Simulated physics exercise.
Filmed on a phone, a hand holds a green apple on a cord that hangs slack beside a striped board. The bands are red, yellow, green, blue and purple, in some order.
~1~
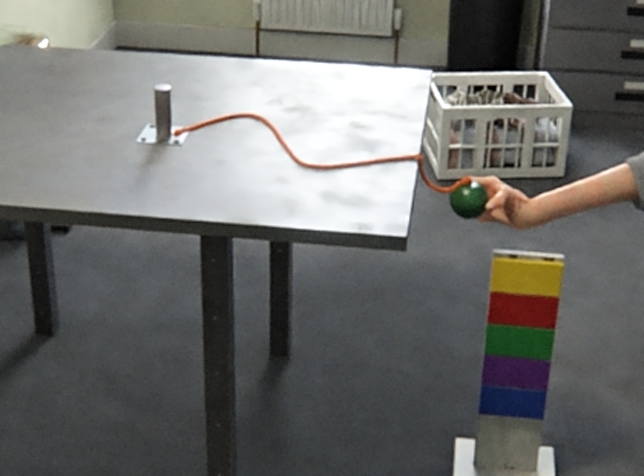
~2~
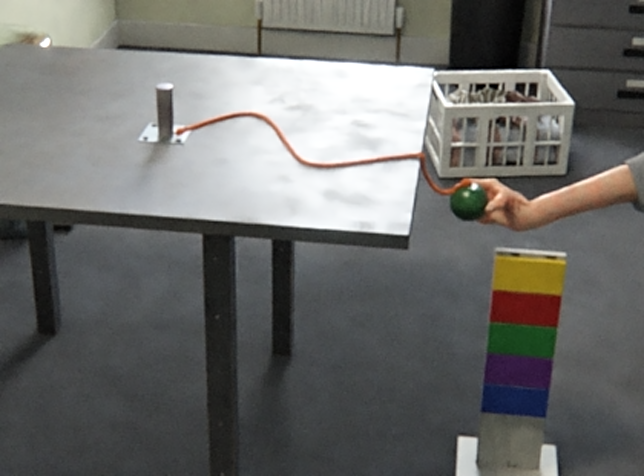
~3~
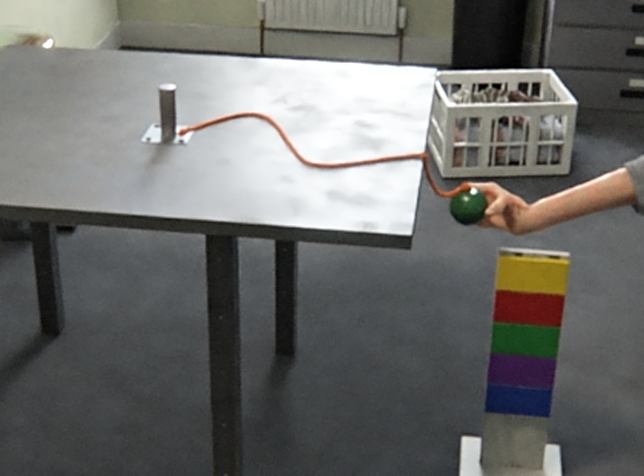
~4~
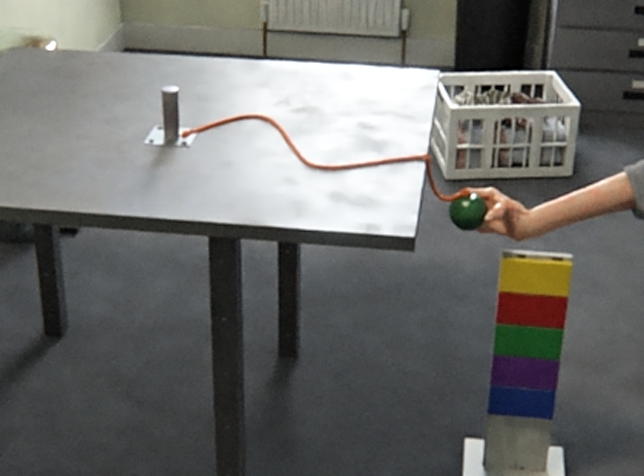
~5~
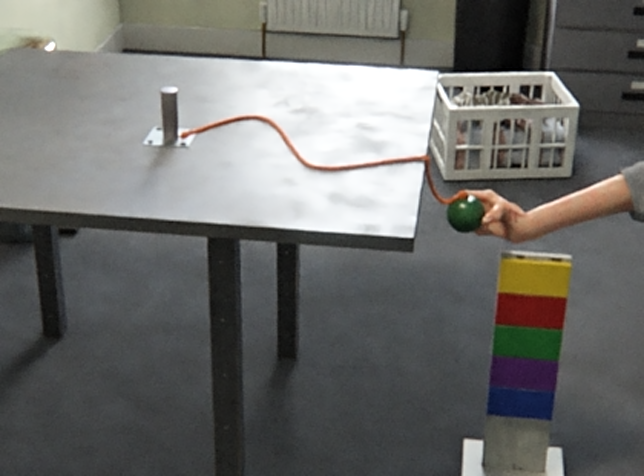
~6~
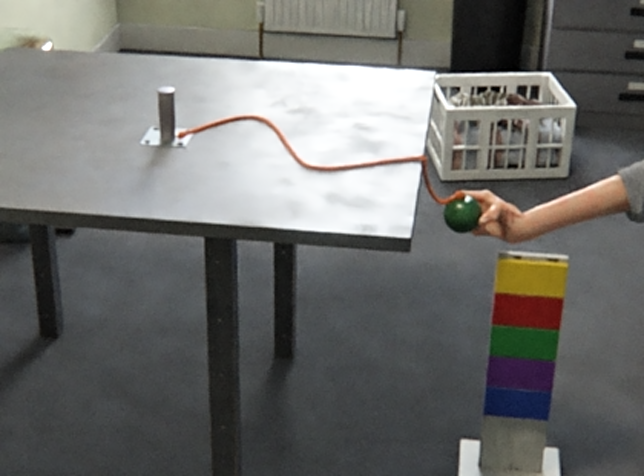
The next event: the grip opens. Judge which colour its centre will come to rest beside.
Its centre comes to rest beside green.
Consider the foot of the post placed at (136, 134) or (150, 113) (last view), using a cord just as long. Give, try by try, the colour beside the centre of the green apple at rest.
Result per try, in order: Red / red.
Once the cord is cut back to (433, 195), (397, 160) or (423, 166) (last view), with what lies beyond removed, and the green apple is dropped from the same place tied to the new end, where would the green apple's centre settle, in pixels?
I'd put it around (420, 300) for the first cut, (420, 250) for the second and (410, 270) for the third.
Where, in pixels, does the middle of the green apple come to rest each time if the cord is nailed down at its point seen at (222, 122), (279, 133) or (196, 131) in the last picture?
Going try by try, I'd put it close to (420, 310), then (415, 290), and finally (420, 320).
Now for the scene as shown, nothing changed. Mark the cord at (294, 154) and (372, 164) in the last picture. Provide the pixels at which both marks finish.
At (381, 147), then (424, 201).
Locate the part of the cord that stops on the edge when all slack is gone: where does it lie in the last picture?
That point sits at about (321, 168).
Soon after, apple near (383, 317); level with green.
Then, apple near (431, 326); level with green.
At rest, apple near (421, 327); level with green. Its centre hangs level with the green band.
